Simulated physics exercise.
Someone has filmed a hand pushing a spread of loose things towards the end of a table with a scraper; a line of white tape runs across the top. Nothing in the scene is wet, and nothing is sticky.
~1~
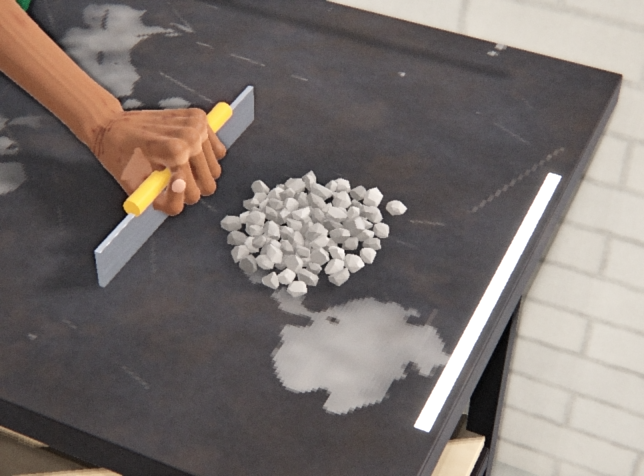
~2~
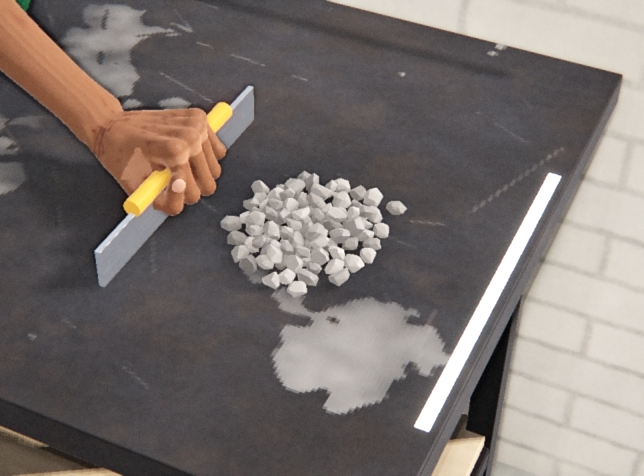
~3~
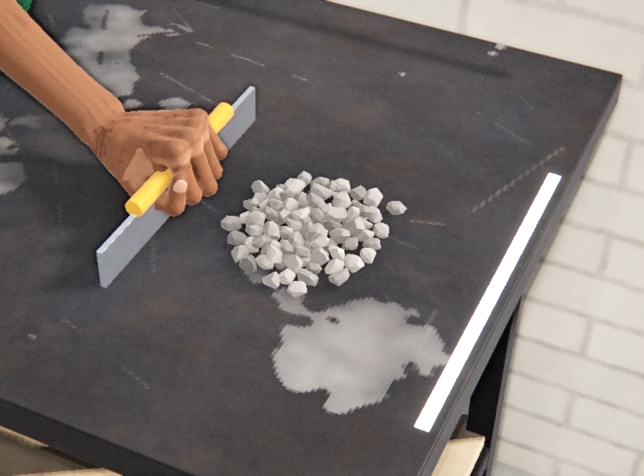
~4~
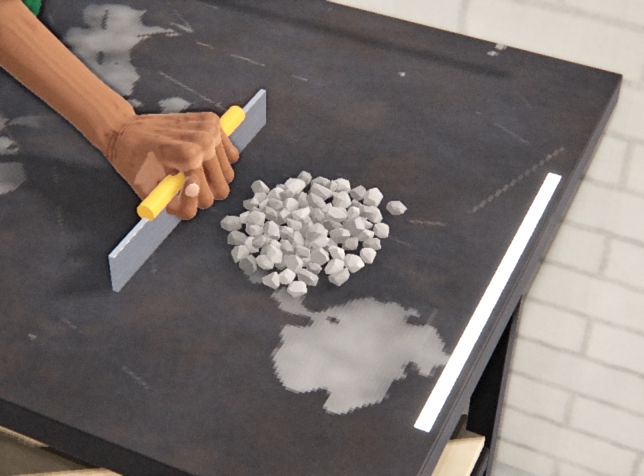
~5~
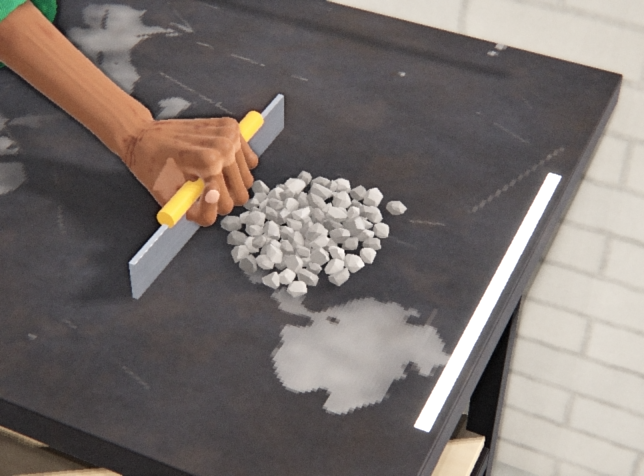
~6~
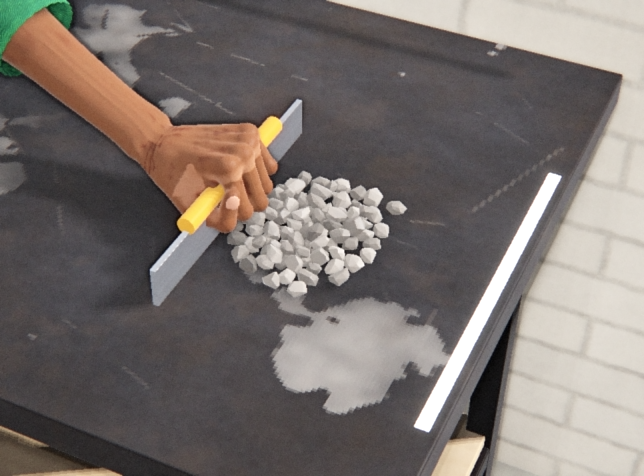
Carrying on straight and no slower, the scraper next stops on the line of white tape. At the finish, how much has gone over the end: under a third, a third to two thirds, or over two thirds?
Over two thirds.
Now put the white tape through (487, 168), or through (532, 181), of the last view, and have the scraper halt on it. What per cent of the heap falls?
The shares are 20 and 80 percent, in that order.
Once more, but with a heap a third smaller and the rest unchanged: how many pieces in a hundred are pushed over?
That works out to something like 100 percent.
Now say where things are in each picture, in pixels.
Scraper at (111, 255), at rest; white tape at (549, 186), right by the edge; edge at (509, 299); the heap at (307, 223), bits of gravel, in the first frame.
Scraper at (111, 255), at rest, in the second frame.
Scraper at (113, 256); the heap at (307, 223), a stray few pushed along, in the third frame.
Scraper at (125, 260), in the fourth frame.
Scraper at (145, 267); the heap at (307, 223), a stray few pushed along, in the fifth frame.
Scraper at (166, 274); white tape at (549, 186); edge at (509, 299); the heap at (307, 223), a stray few pushed along, in the sixth frame.
Soon after the last picture, scraper still moving, near (367, 219); heap all on the table, its front near (449, 299).
A little later, scraper stopped at the white tape; heap most over the edge.
Later still, scraper stopped at the white tape; heap all over the edge.
At rest, scraper stopped at the white tape; heap all over the edge.
